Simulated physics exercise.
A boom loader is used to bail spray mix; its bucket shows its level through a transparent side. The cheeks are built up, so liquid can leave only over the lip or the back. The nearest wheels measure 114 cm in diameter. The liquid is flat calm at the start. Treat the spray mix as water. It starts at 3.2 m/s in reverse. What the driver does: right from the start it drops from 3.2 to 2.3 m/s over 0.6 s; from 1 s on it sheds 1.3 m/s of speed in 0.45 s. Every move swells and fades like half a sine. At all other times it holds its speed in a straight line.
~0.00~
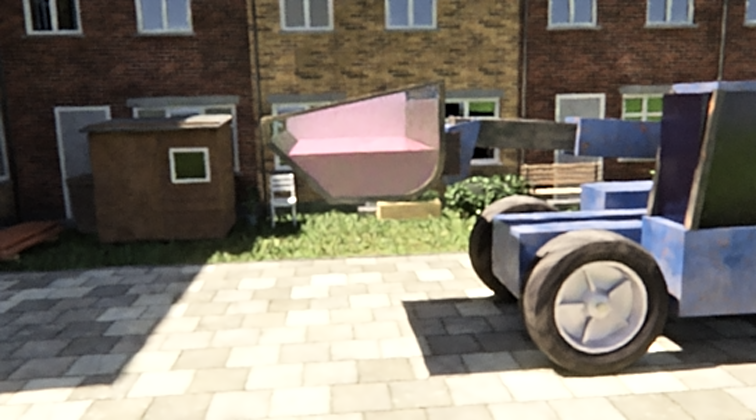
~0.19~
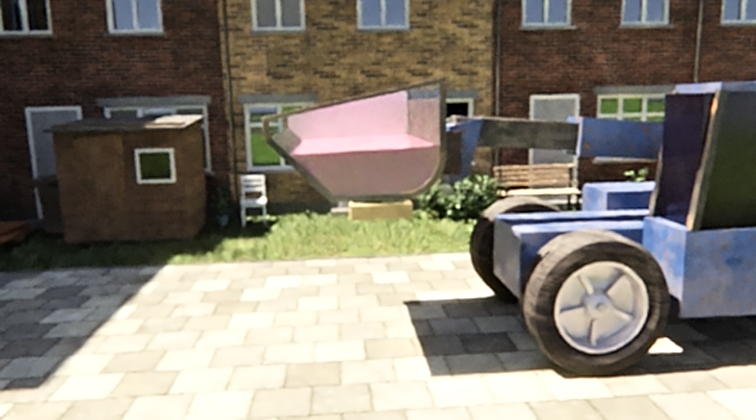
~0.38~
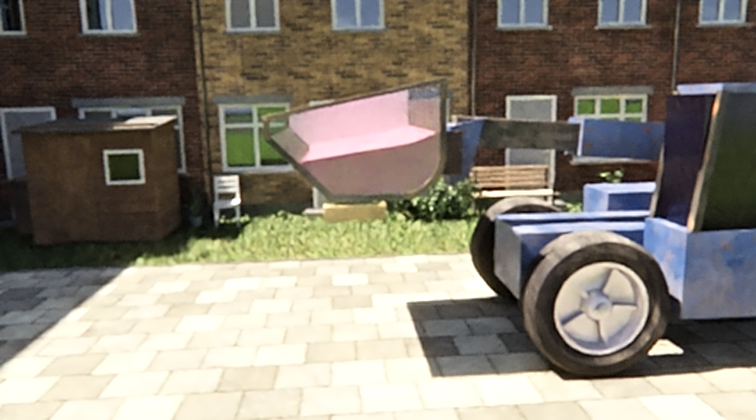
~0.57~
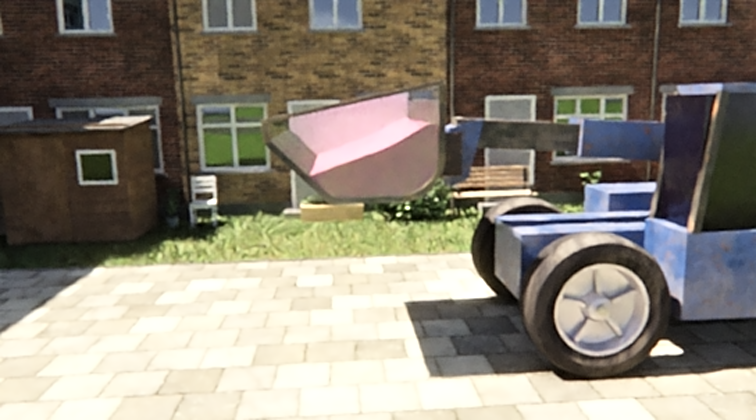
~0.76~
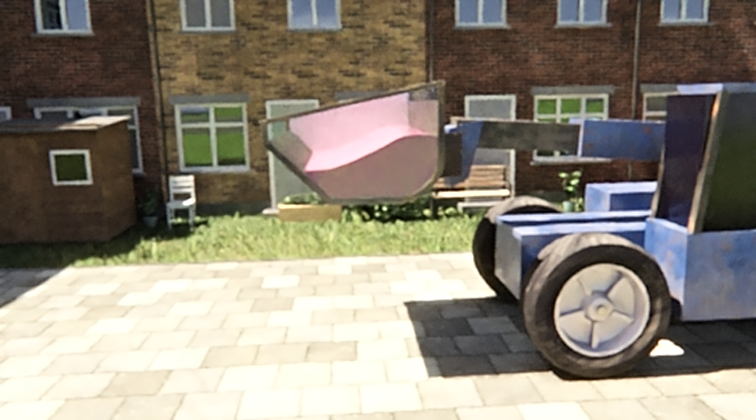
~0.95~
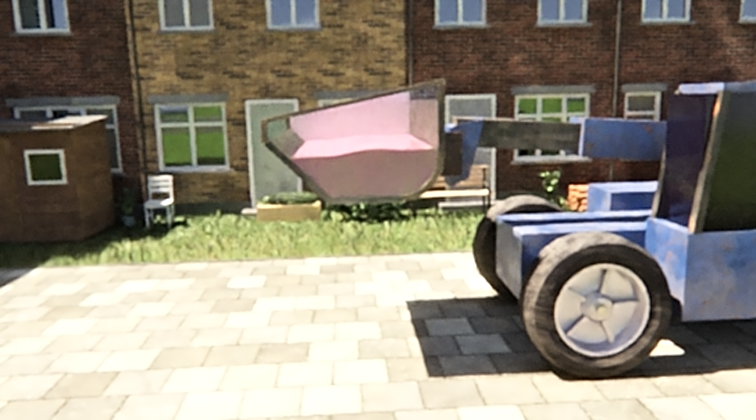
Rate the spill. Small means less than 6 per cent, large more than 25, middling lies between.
A middling spill.
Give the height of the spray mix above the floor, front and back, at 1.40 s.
About 30 cm in front and 40 cm behind.
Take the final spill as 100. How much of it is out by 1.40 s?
Some 0 per cent by then.
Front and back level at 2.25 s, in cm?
Front 28 cm, back 30 cm.
By 1.40 s the surface stands 40 cm at the back and 30 cm at the front; all of it is still inside.
By 1.85 s the surface stands 38 cm at the back and 20 cm at the front; all of it is still inside.
By 2.25 s the surface stands 30 cm at the back and 29 cm at the front; 2 per cent has gone, over the front.
By 4.34 s 10 per cent has gone, over the front, 59 of 568 litres.
